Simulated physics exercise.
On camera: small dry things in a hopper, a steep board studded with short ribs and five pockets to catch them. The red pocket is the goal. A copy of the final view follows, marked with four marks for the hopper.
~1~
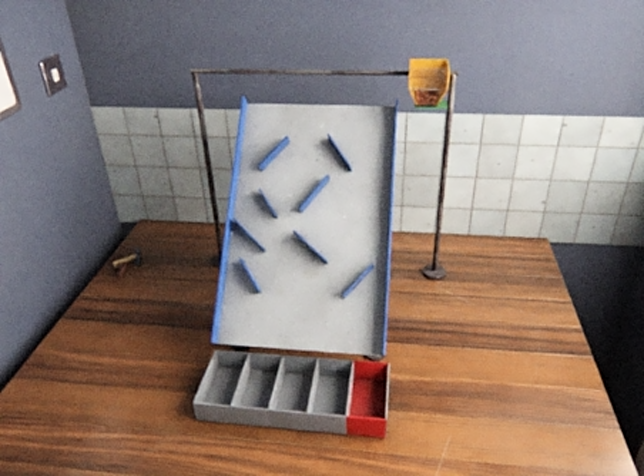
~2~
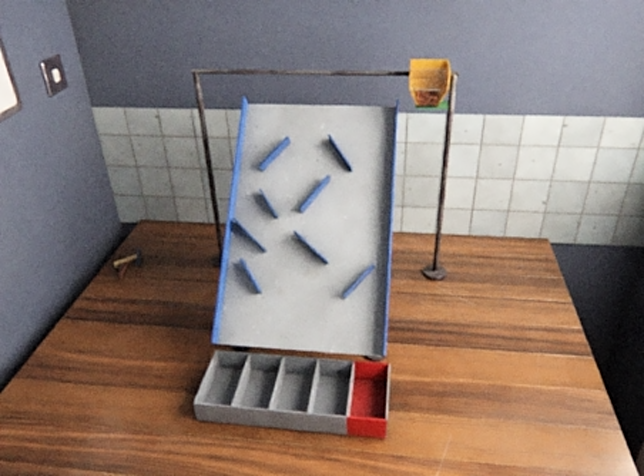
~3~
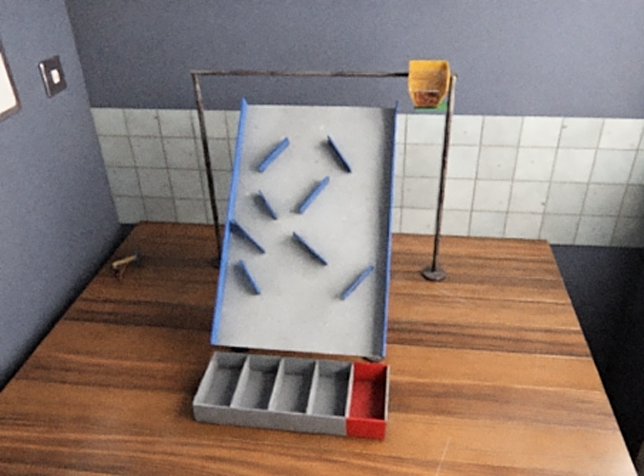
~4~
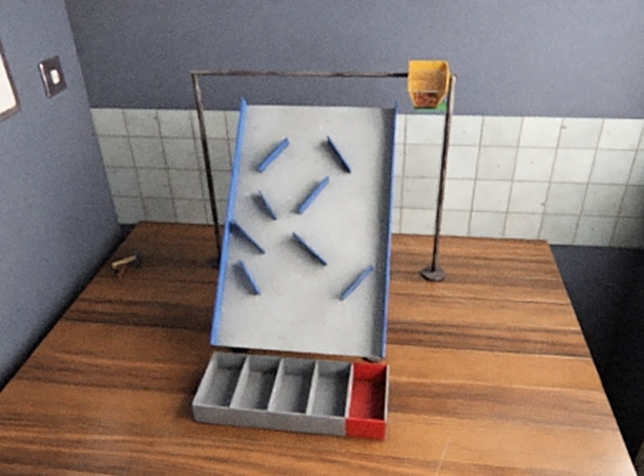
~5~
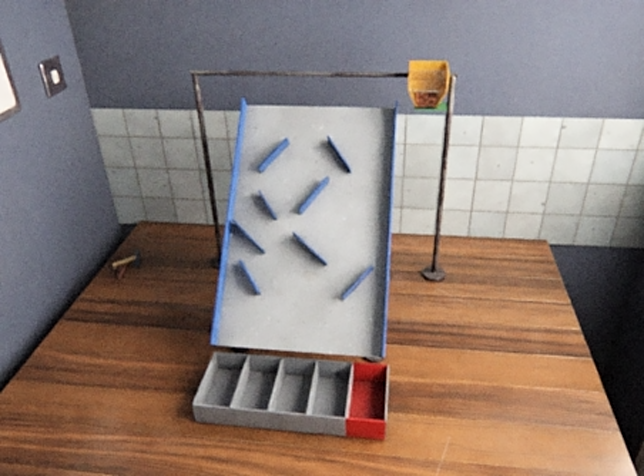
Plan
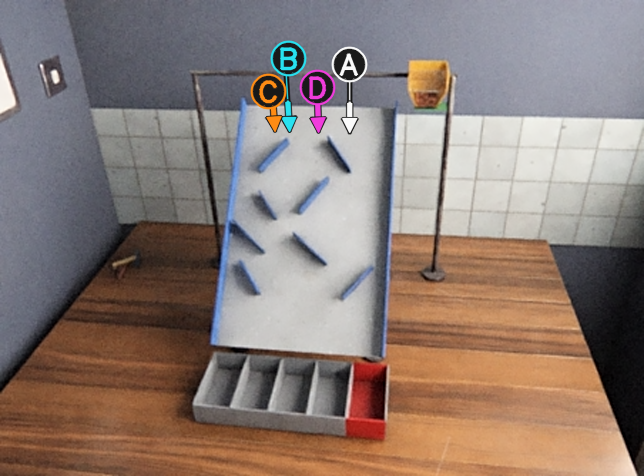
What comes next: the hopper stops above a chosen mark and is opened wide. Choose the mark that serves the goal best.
Mark A.
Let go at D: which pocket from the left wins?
The second from the left.
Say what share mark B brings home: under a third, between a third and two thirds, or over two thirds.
It is under a third.
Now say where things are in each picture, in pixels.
In the first frame, hopper at (427, 97), clay pellets, door shut.
In the second frame, ribs (260, 166) to (288, 136), (329, 134) to (351, 167), (260, 189) to (275, 214).
In the third frame, ribs (299, 210) to (328, 176), (232, 219) to (262, 250), (293, 232) to (326, 262).
In the fourth frame, ribs (239, 260) to (258, 292), (343, 297) to (372, 266).
In the fifth frame, red pocket at (365, 427), number 5 of 5 from the left.
On the marked copy, mark A meets the board at (349, 127); mark B meets the board at (289, 126); mark C meets the board at (274, 126); mark D meets the board at (318, 127).
With A, about two thirds in the red pocket, about a third in other pockets.
With B, none in the red pocket, nearly all in other pockets, a small part held on the board.
With C, none in the red pocket, nearly all in other pockets, a small part held on the board.
With D, a small part in the red pocket, nearly all in other pockets.
